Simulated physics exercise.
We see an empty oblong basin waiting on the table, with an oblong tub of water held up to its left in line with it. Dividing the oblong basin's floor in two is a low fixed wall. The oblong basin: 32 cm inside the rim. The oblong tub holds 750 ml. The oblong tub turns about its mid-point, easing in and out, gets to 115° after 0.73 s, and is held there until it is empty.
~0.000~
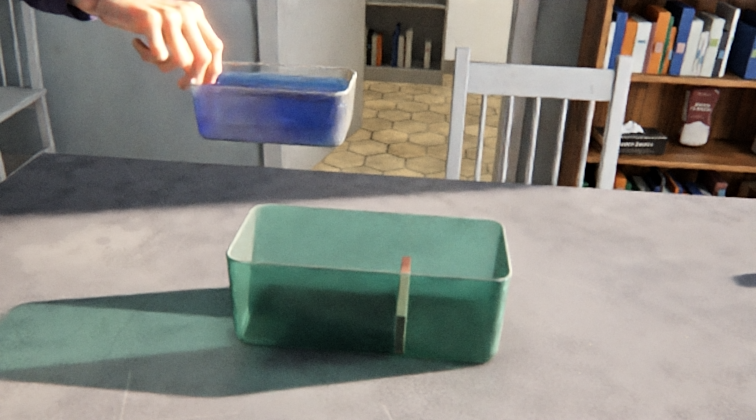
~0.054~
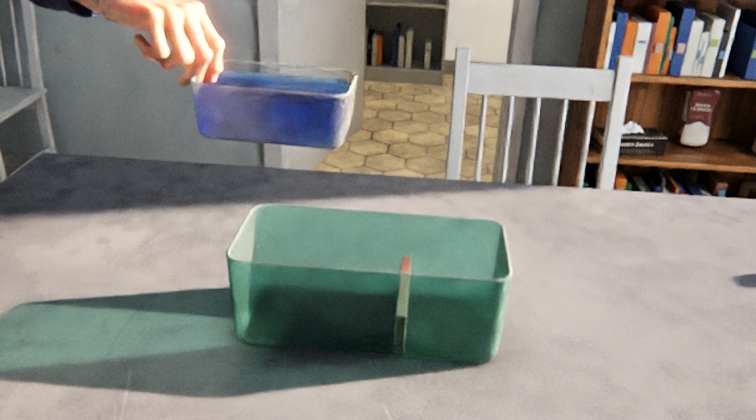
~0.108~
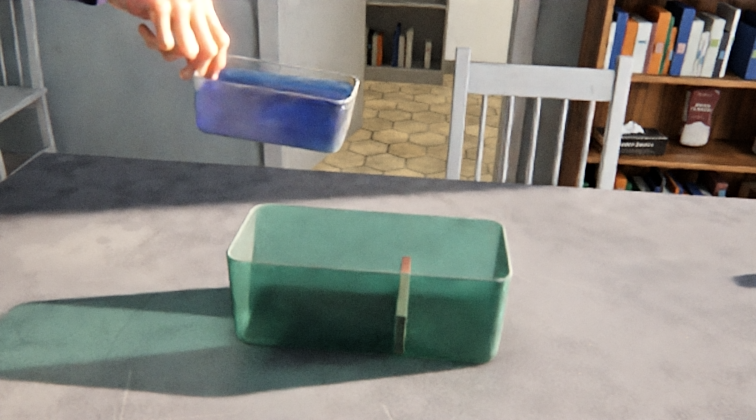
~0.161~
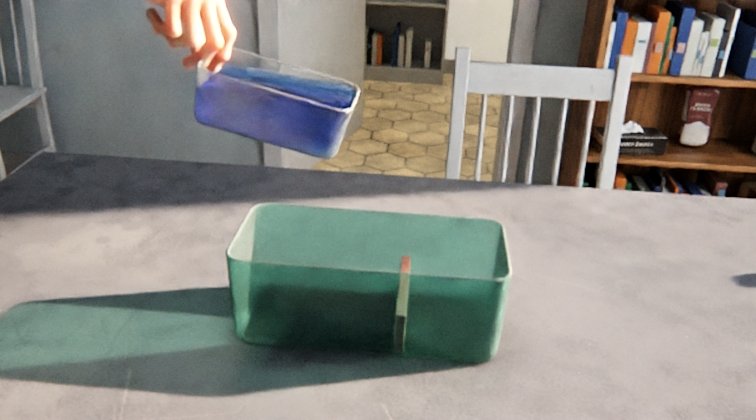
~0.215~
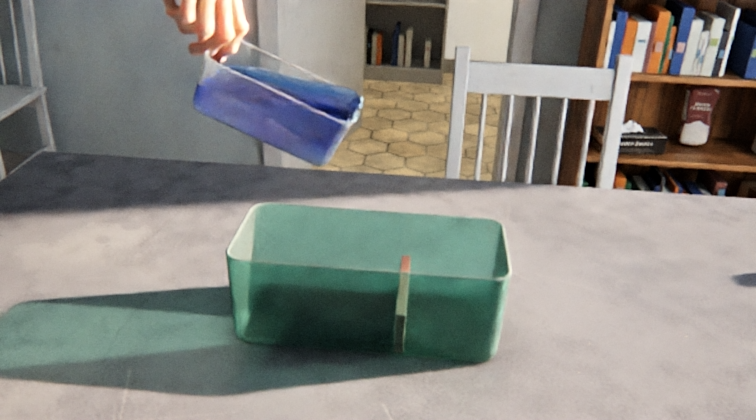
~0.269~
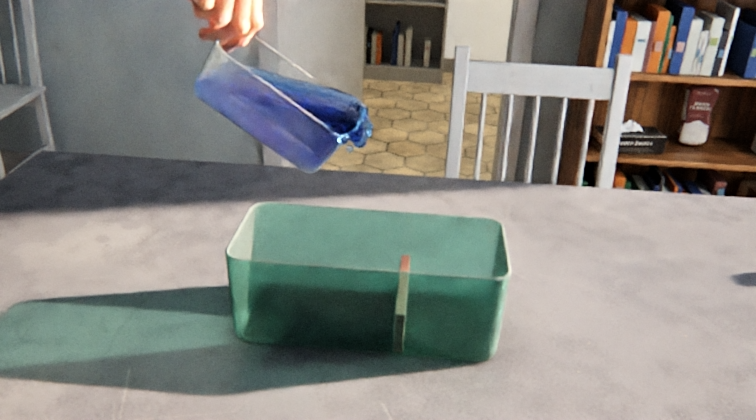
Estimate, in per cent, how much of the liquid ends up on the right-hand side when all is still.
37 %.
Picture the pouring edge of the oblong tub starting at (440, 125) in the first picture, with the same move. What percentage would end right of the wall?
Then about 70 per cent.
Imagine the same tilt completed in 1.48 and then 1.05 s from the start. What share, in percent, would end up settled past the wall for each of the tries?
60 then 50 %.
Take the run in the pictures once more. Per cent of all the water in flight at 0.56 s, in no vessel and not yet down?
I'd put it at about 38 percent.
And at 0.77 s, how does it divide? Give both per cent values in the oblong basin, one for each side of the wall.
Near 52 on the left, 34 on the right.
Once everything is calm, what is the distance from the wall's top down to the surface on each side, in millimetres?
The left comes to roughly 40 mm and the right to roughly 38 mm.
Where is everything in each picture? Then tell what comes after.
In the first frame, it leans 0°; its right rim is at (352, 83); the water meets the walls at (206, 80) and (350, 88); the oblong basin's rim runs from (240, 231) to (506, 250); the wall's top is at (404, 285).
In the second frame, it leans 2°; its right rim is at (353, 85); the water meets the walls at (207, 80) and (351, 90).
In the third frame, it leans 6°; its right rim is at (354, 91); the water meets the walls at (208, 76) and (352, 92).
In the fourth frame, it leans 13°; its right rim is at (355, 101); the water meets the walls at (211, 74) and (355, 96).
In the fifth frame, it leans 23°; its right rim is at (355, 113); the water meets the walls at (210, 72) and (355, 105); 4 per cent is over the edge.
In the sixth frame, it leans 34°; its right rim is at (351, 127); the water meets the walls at (210, 71) and (338, 107); 12 per cent is over the edge.
By 0.56 s the tilt is 100° and 5 per cent is still to pour, 20 is left of the wall and 35 right of it.
By 0.77 s the tilt is 115° and 0 per cent is still to pour, 52 is left of the wall and 34 right of it.
By 0.99 s the tilt is 115° and 0 per cent is still to pour, 54 is left of the wall and 37 right of it.
By 1.23 s the tilt is 115° and 0 per cent is still to pour, 54 is left of the wall and 37 right of it.
At rest 54 per cent lies left of the wall, 37 right of it and 9 outside.
